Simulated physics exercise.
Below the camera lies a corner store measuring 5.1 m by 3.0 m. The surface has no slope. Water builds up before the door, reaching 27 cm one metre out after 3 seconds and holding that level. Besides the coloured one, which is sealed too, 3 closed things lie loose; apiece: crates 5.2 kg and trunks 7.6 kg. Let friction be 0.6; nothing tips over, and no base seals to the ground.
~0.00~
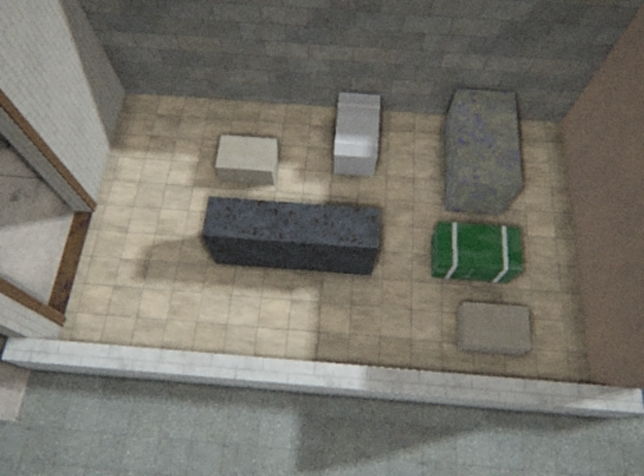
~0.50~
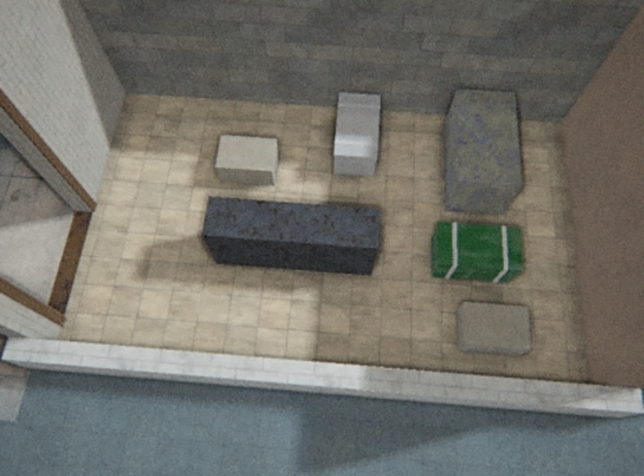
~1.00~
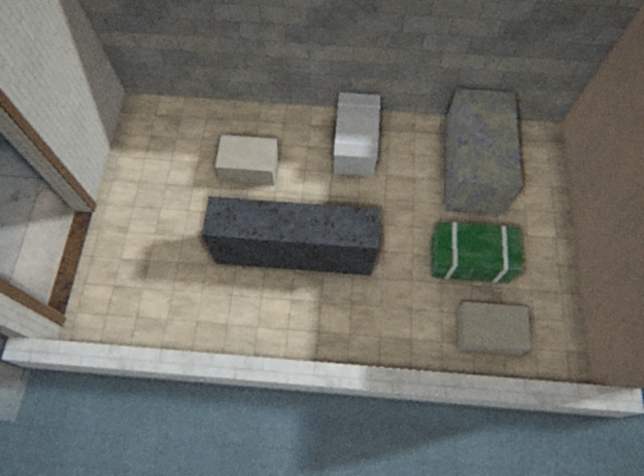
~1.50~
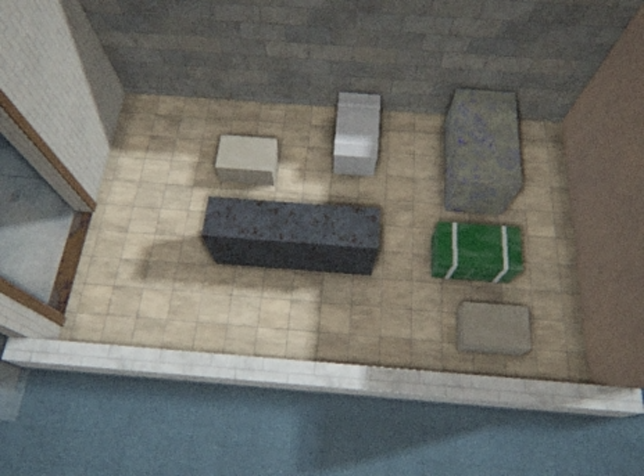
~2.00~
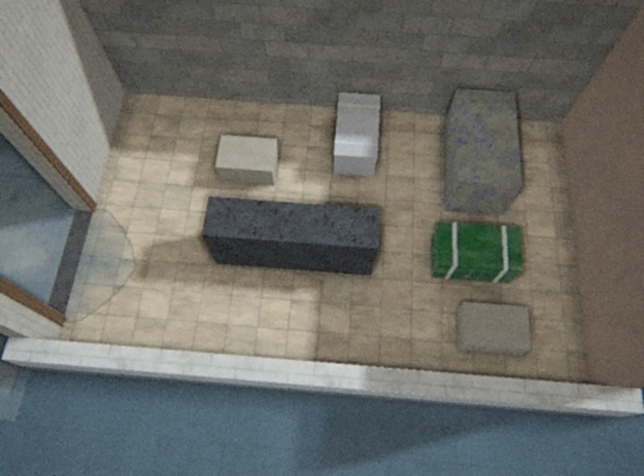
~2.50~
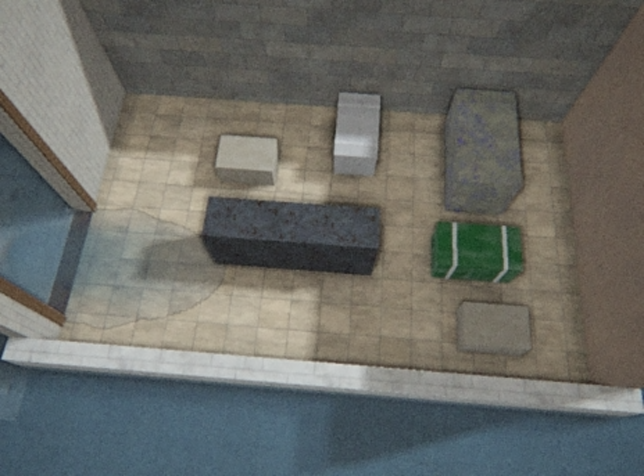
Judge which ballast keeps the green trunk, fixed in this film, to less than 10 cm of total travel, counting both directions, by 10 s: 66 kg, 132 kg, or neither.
Judgement: 66 kg is enough.
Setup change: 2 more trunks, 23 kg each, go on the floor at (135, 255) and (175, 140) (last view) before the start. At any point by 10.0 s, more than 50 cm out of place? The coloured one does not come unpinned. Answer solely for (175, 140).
Its shift comes out smaller than that.
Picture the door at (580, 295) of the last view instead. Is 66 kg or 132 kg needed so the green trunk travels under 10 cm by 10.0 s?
Then the lighter mass suffices.
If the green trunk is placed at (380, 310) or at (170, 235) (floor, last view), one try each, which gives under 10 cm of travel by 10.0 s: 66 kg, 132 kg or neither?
Respectively, the light option succeeds and the light option succeeds.
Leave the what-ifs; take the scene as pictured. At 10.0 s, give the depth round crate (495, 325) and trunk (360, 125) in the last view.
Depth approx. 21 cm / 8 cm.
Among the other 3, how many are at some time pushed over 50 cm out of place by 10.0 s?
It adds up to 3.
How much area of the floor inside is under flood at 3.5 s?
Around 5.0 m2 of it.
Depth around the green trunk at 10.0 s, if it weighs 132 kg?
Close to 18 cm deep.
After 3.5 s the green trunk would be 0 cm from its start with 66 kg and 0 cm from its start with 132 kg; 0 cm of water round it then.
After 4.5 s the green trunk would be 0 cm from its start with 66 kg and 0 cm from its start with 132 kg; 1 cm of water round it then.
After 7.0 s the green trunk would be 0 cm from its start with 66 kg and 0 cm from its start with 132 kg; 7 cm of water round it then.
After 10.0 s the green trunk would be 4 cm from its start with 66 kg and 0 cm from its start with 132 kg; 18 cm of water round it then.
